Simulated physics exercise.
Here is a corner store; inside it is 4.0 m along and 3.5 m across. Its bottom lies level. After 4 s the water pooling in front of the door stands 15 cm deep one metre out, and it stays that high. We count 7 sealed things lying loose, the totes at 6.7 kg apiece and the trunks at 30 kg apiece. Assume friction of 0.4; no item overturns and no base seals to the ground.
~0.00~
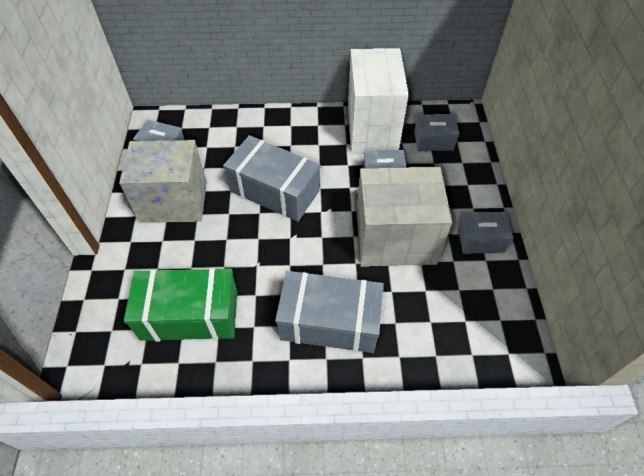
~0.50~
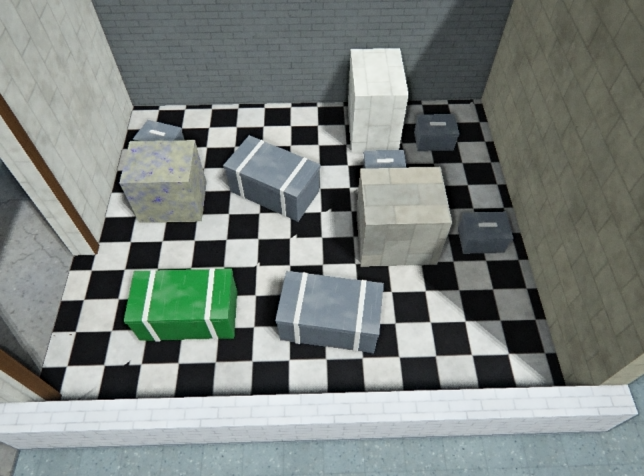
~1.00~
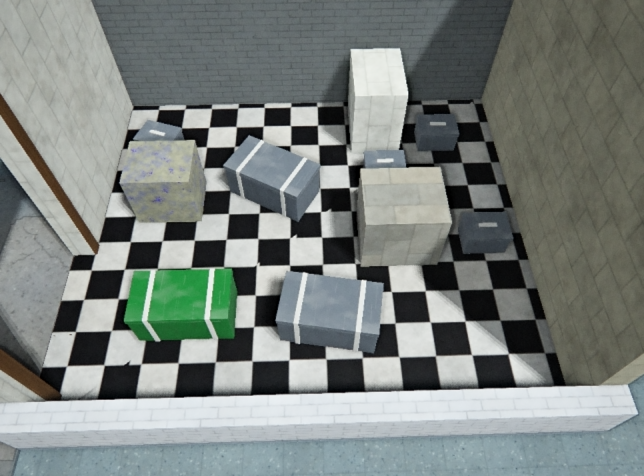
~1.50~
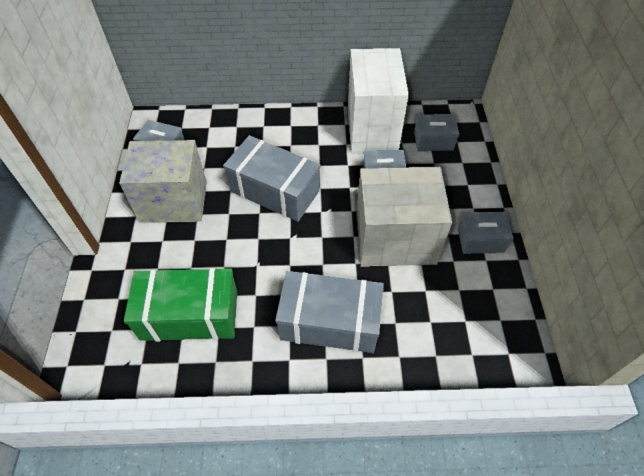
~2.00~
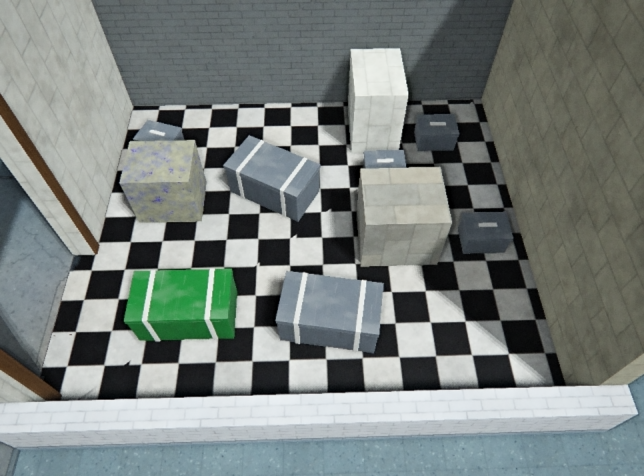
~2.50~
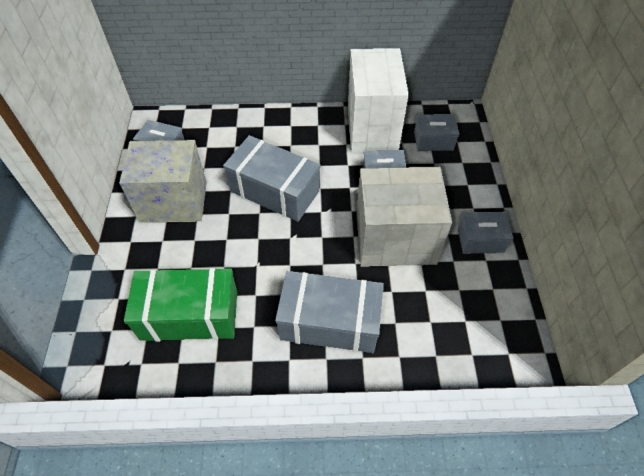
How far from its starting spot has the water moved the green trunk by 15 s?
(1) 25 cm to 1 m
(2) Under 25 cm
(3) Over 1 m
Option 3: Over 1 m.
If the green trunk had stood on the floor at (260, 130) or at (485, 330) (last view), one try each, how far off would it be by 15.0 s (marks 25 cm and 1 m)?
The first start leaves it slightly displaced, the second leaves it well away.
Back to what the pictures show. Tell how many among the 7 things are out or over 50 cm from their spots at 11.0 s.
1 in all.
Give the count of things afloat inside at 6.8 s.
0 at that moment.
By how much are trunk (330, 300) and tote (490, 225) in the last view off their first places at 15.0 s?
They sit 120 cm and 150 cm away, in the order given.
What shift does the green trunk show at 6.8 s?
I'd put it at around 5 cm.
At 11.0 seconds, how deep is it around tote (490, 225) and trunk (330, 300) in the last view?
I'd put it at 5 cm and 9 cm respectively.
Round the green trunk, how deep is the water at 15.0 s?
Close to 12 centimetres.
After 3.5 s the green trunk is near (179, 294), 0.0 m from its start, aground; 0 afloat.
After 6.8 s the green trunk is near (183, 294), 0.0 m from its start, aground; 0 afloat.
After 11.0 s the green trunk is near (230, 301), 0.4 m from its start, aground; 1 afloat.
After 15.0 s the green trunk is near (487, 345), 2.4 m from its start, afloat; 7 afloat.
